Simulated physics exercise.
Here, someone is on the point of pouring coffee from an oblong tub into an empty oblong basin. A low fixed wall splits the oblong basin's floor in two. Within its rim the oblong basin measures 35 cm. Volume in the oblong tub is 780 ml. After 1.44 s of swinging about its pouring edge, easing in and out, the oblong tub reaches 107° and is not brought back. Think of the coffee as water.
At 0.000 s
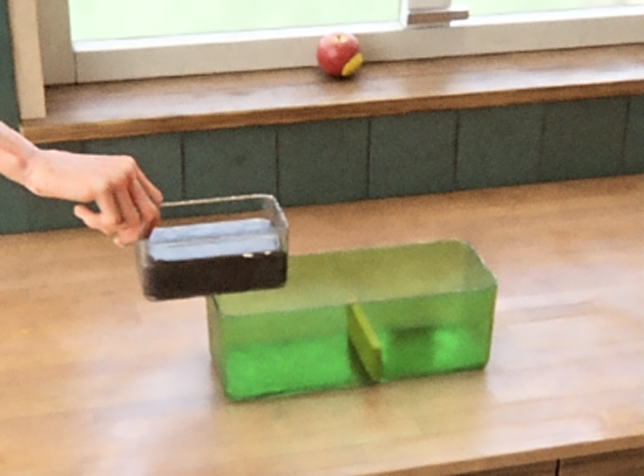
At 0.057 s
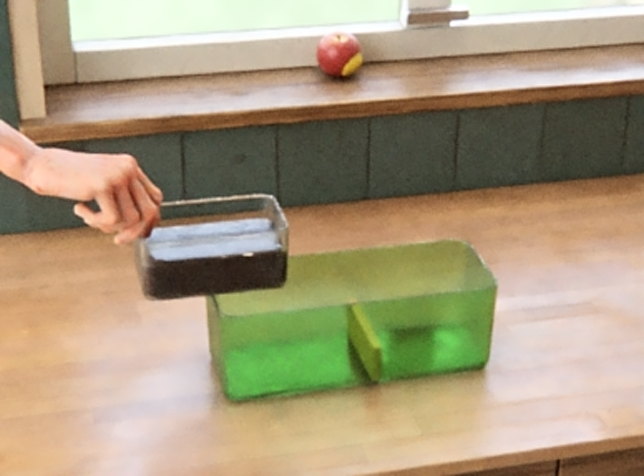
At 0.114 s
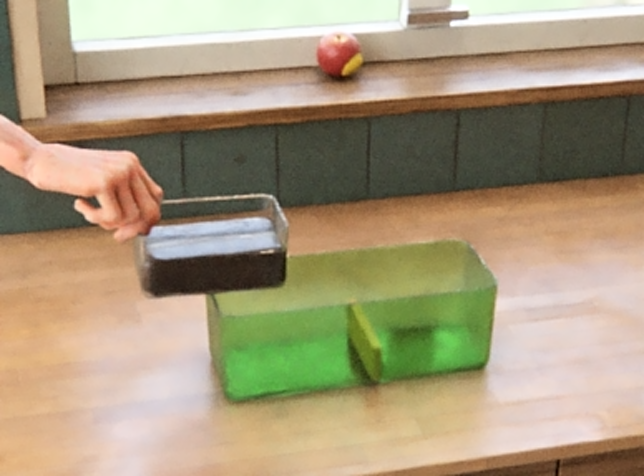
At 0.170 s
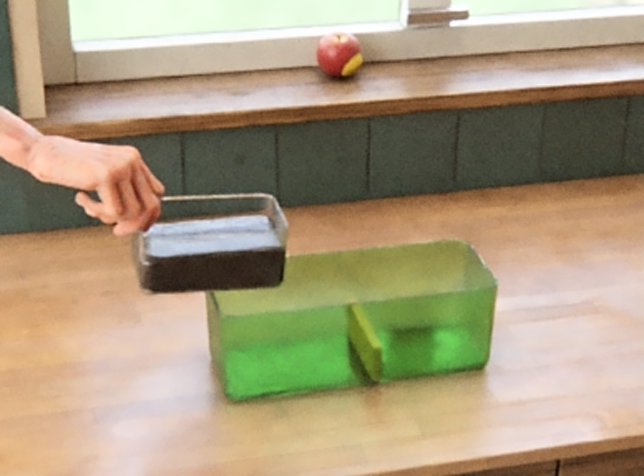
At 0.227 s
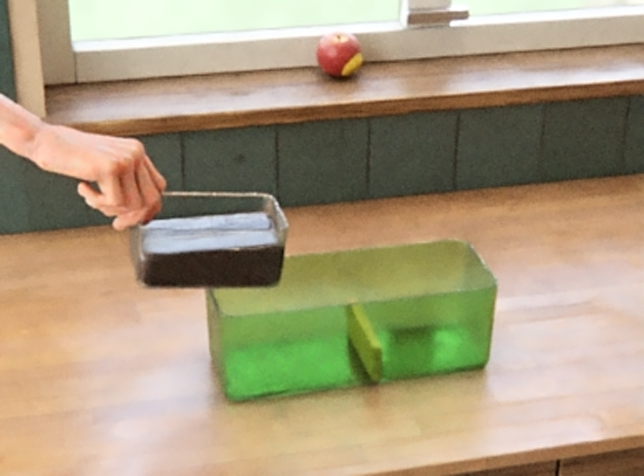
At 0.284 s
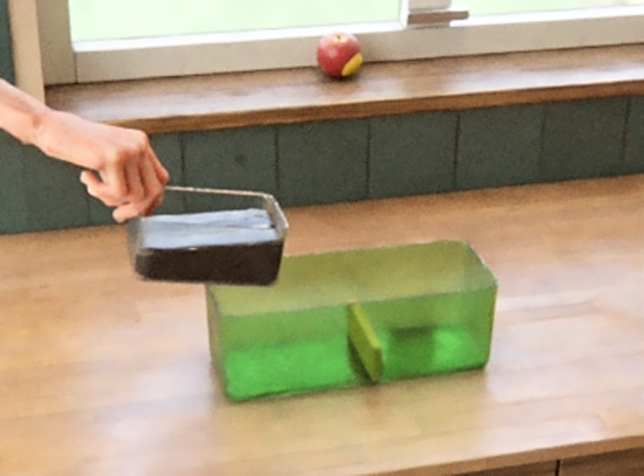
A hand held a small clear tub of dark liquid above the left end of a green, see-through basin on a wooden counter, keeping it level at first, then tilting it slightly toward the right.
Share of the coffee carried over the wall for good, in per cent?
Near 41 per cent.
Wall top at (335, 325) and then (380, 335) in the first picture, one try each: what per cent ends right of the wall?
Try 1: 85 %; try 2: 25 %.
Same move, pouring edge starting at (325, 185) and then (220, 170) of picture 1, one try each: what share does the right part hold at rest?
I'd say 90 percent on the first go, 5 percent on the next.
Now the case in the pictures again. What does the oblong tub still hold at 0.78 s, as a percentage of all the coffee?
60 %.
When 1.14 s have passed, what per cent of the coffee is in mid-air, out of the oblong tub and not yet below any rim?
12 per cent, roughly.
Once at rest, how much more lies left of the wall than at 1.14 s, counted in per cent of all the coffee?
About 24 percent.
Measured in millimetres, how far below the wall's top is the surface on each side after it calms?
Noted: Left near 30 mm, right near 32 mm.
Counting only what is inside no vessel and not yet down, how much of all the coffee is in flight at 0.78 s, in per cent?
It comes to about 30 percent.
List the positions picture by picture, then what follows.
Tilt 0°; pouring edge (280, 213); surface from (139, 246) to (278, 232); the oblong basin's rim runs from (211, 292) to (483, 263); the wall's top is at (364, 323), in the first picture.
Tilt 0°; pouring edge (280, 213); surface from (139, 246) to (278, 232), in the second picture.
Tilt 2°; pouring edge (280, 213); surface from (138, 245) to (277, 230), in the third picture.
Tilt 4°; pouring edge (280, 213); surface from (137, 243) to (276, 229), in the fourth picture.
Tilt 6°; pouring edge (280, 213); surface from (135, 239) to (275, 226), in the fifth picture.
Tilt 10°; pouring edge (280, 213); surface from (134, 234) to (275, 222), in the sixth picture.
By 0.78 s the tilt is 61° and 60 per cent is still to pour, 9 is left of the wall and 0 right of it.
By 1.14 s the tilt is 96° and 13 per cent is still to pour, 32 is left of the wall and 41 right of it.
By 1.53 s the tilt is 107° and 0 per cent is still to pour, 54 is left of the wall and 41 right of it.
By 1.94 s the tilt is 107° and 0 per cent is still to pour, 55 is left of the wall and 41 right of it.
At rest 55 per cent lies left of the wall, 41 right of it and 4 outside.
